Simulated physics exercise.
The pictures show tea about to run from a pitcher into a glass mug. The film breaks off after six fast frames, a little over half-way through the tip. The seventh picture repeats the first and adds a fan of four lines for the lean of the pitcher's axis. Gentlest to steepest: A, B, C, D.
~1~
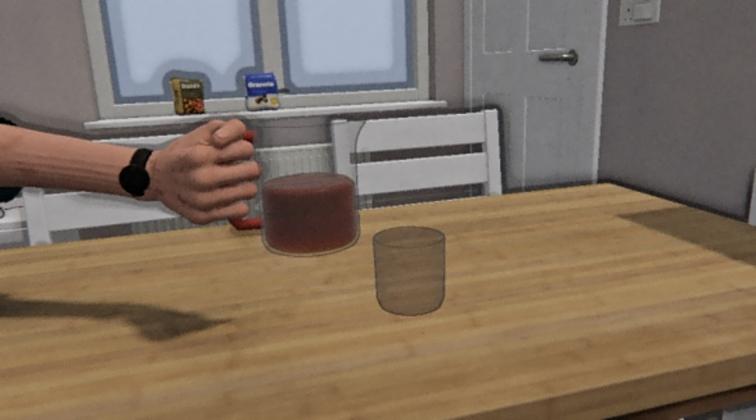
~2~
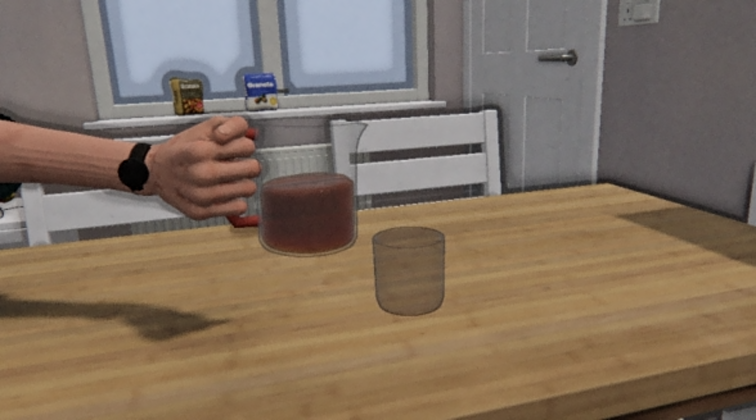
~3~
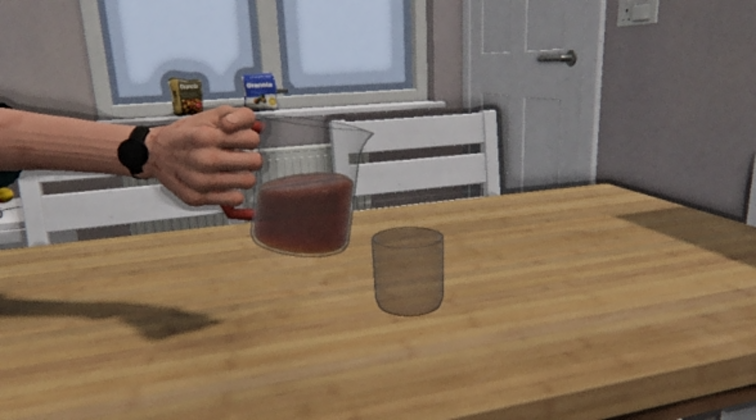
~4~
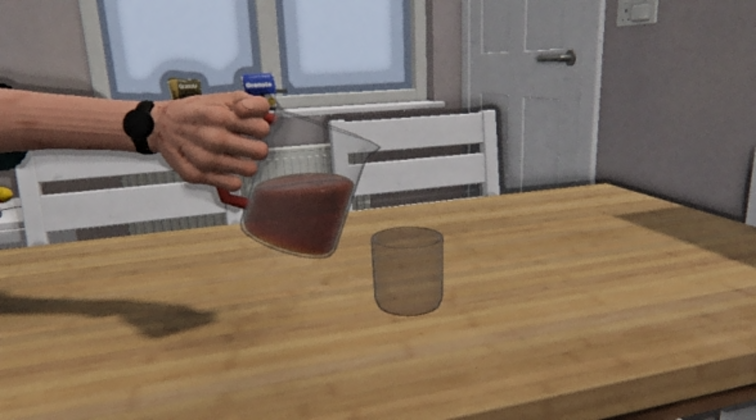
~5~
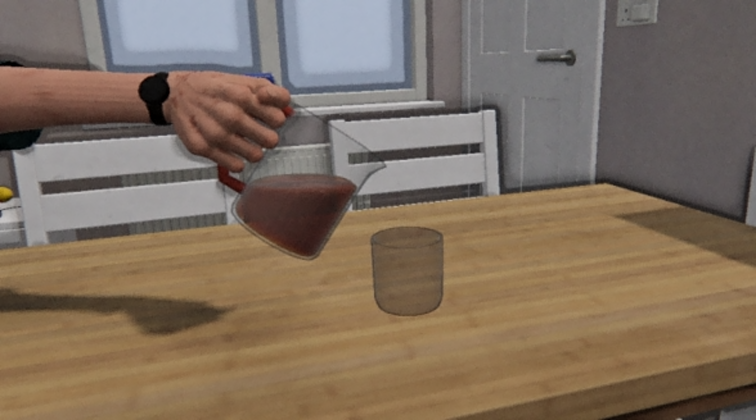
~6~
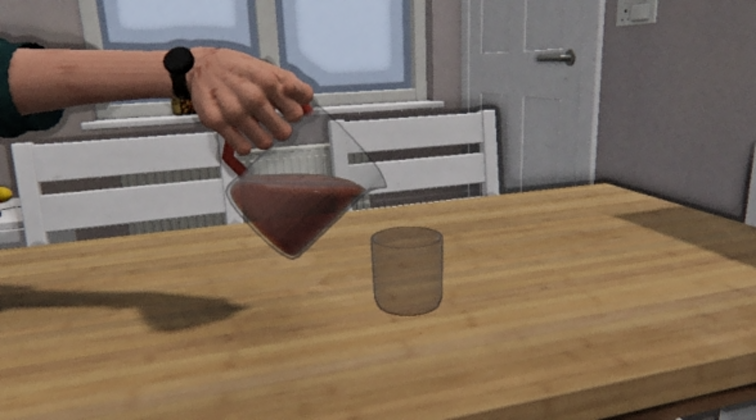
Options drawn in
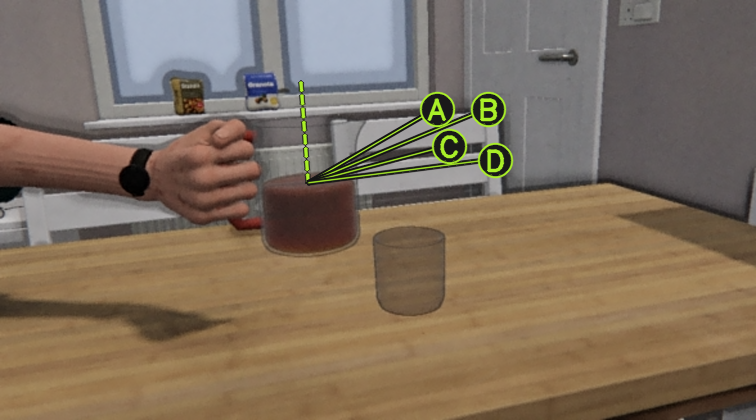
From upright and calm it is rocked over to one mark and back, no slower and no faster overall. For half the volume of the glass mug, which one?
The best tilt is B.
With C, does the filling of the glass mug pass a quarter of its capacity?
Yes, it does.
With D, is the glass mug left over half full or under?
Over.
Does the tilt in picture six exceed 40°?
Yes, it does.
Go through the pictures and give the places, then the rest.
Upright, lip at (363, 121); rim of the glass mug round (409, 236); nothing has left yet, in the first picture.
Tipped about 3°, lip at (365, 124); nothing has left yet, in the second picture.
Tipped about 10°, lip at (371, 132); nothing has left yet, in the third picture.
Tipped about 22°, lip at (379, 146); nothing has left yet, in the fourth picture.
Tipped about 36°, lip at (384, 165); nothing has left yet, in the fifth picture.
Tipped about 51°, lip at (384, 185); nothing has left yet, in the sixth picture.
On the marked copy, A at (422, 116); B at (471, 114); C at (432, 149); D at (478, 160).
With A, the glass mug ends with about 30 % of what it can hold.
With B, the glass mug ends with about 52 % of what it can hold.
With C, the glass mug ends with about 73 % of what it can hold; 3 % of the tea is spilt.
With D, the glass mug ends with about 89 % of what it can hold; 7 % of the tea is spilt.
